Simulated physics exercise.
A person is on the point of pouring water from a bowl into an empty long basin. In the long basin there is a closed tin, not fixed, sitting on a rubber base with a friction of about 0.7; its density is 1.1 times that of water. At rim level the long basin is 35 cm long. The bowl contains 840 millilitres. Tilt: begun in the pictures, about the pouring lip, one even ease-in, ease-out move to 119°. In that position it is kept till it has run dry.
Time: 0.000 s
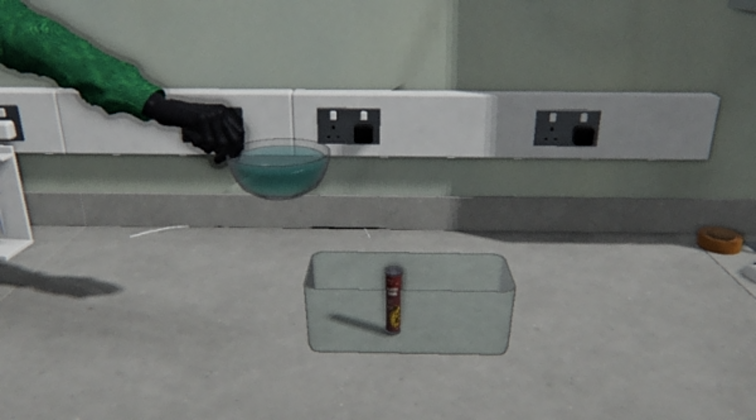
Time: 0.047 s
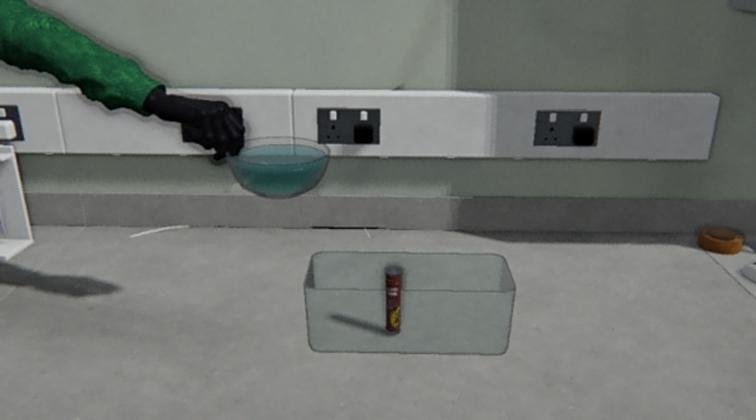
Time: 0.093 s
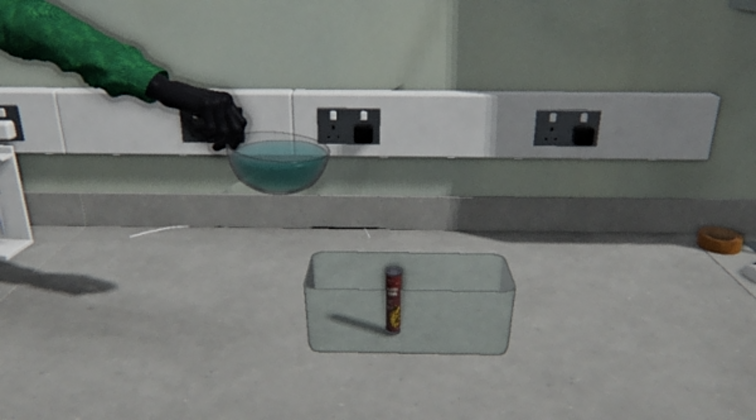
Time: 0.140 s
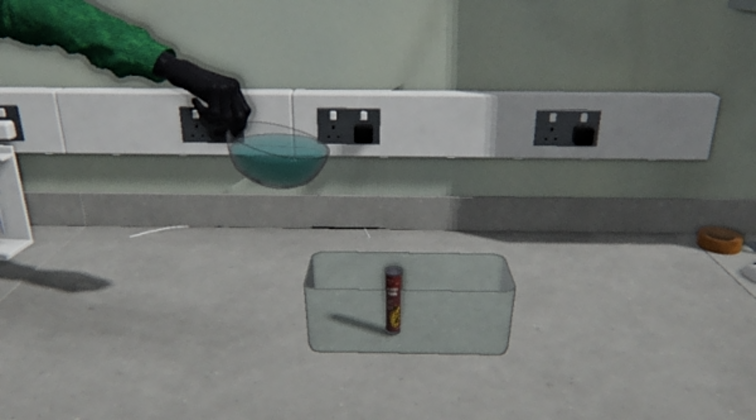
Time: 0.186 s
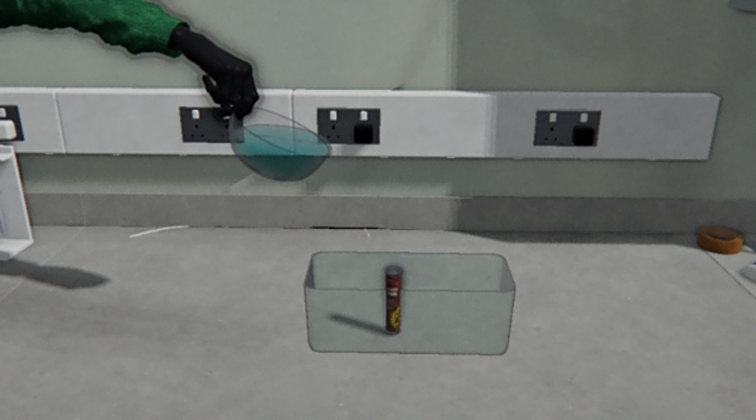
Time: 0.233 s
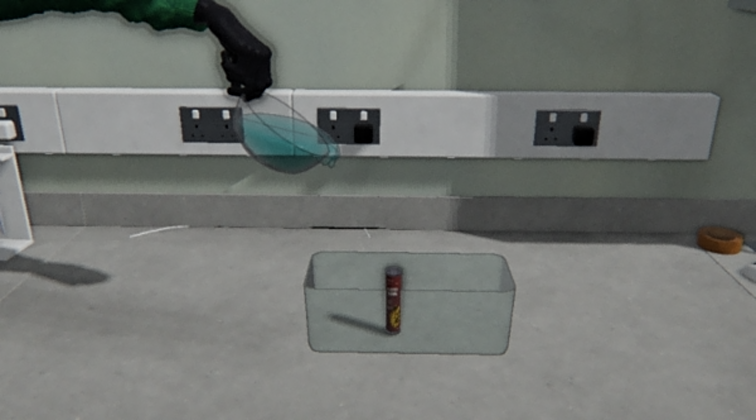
A gloved hand in a green sleeve held a clear bowl of bluish water above a long basin with a closed tin inside, then tilted it rightward, slowly then faster, until water slipped over the lip.
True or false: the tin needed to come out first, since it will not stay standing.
True.
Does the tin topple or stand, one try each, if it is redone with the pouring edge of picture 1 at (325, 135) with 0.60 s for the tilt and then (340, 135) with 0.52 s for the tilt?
Run one: It tumbles. Run two: It tumbles.
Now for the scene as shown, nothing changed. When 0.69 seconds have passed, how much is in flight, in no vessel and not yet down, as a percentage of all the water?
About 5 percent.
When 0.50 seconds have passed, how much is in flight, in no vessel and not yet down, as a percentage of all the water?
Some 82 % is the figure.
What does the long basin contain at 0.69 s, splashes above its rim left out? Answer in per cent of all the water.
94 %, more or less.
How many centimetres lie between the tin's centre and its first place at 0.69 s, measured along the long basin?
Some 1 cm.
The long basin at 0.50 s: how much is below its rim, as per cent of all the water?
Near 10 in a hundred.
After 0.50 s the tilt is 109° and 9 per cent is still to pour; the tin stands where it began.
After 0.69 s the tilt is 119° and 0 per cent is still to pour; the tin stands where it began.
After 0.89 s the tilt is 119° and 0 per cent is still to pour; the tin lies on its side.
After 1.11 s the tilt is 119° and 0 per cent is still to pour; the tin lies on its side.
In the end the tin lies on its side.
